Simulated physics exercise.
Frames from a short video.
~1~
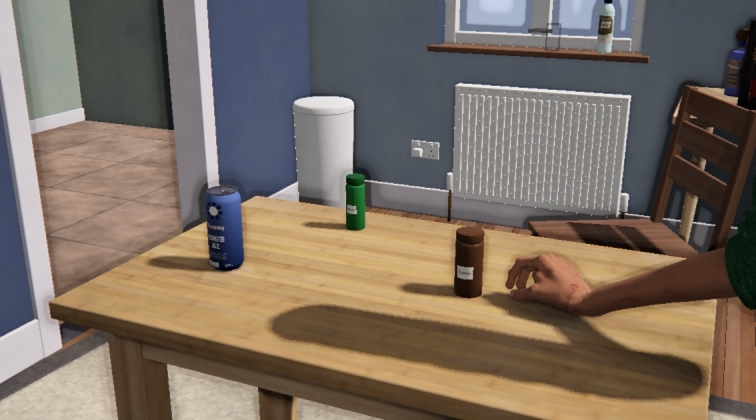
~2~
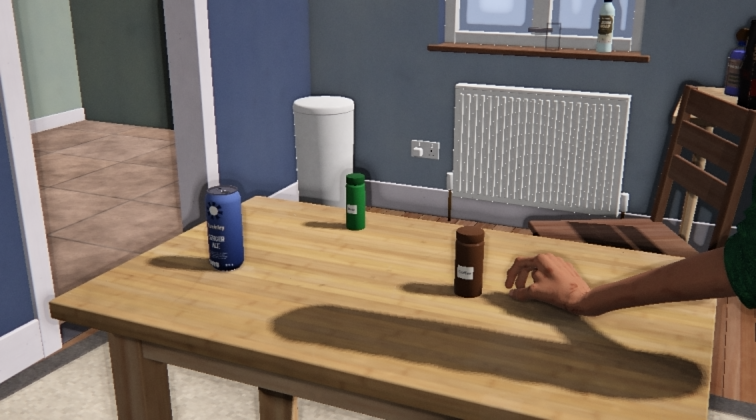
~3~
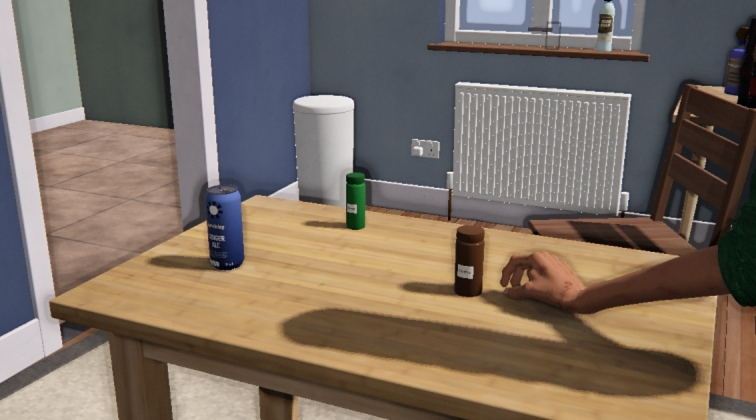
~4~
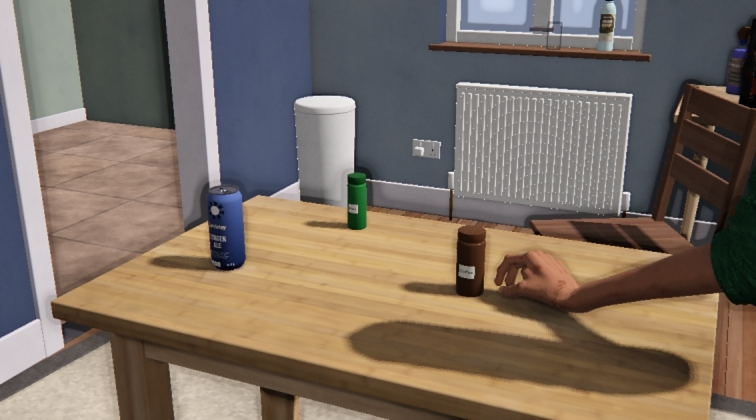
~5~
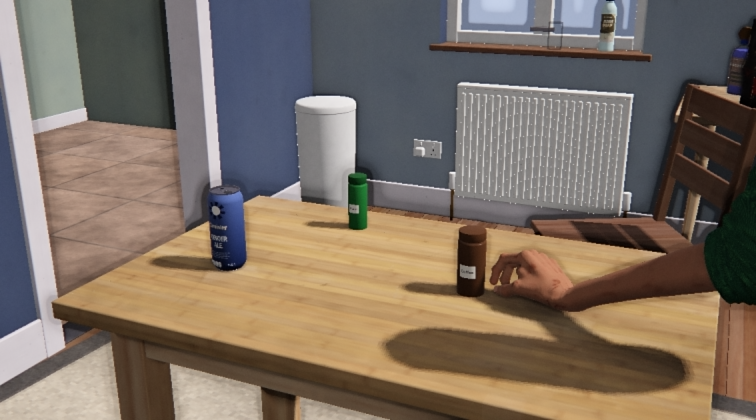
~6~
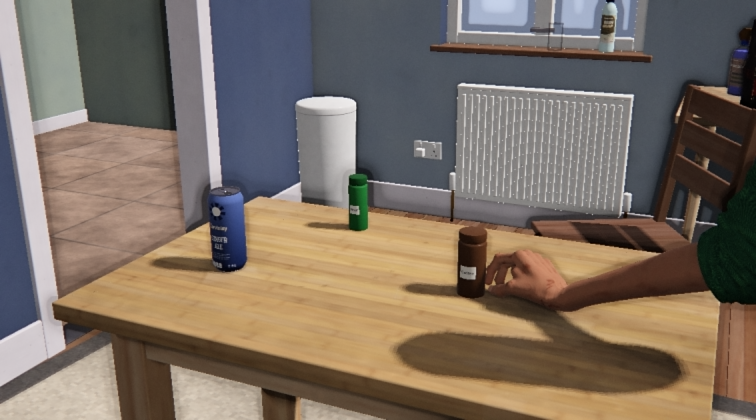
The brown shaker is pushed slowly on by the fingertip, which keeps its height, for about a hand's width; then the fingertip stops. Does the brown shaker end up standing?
Ah, it holds up this time.
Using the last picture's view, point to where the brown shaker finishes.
Near (407, 252).
Then, 0.30 s later than the last frame, brown shaker moved a little near (457, 260).
Then, 0.60 s later than the last frame, brown shaker moved about its own width near (441, 257).
Then, 0.90 s later than the last frame, brown shaker moved well along near (424, 254).
Then, 1.20 s later than the last frame, brown shaker moved well along near (408, 252).
When it is over, moved from the start, brown shaker. End places, in pixels of the last picture, brown shaker near (407, 252).
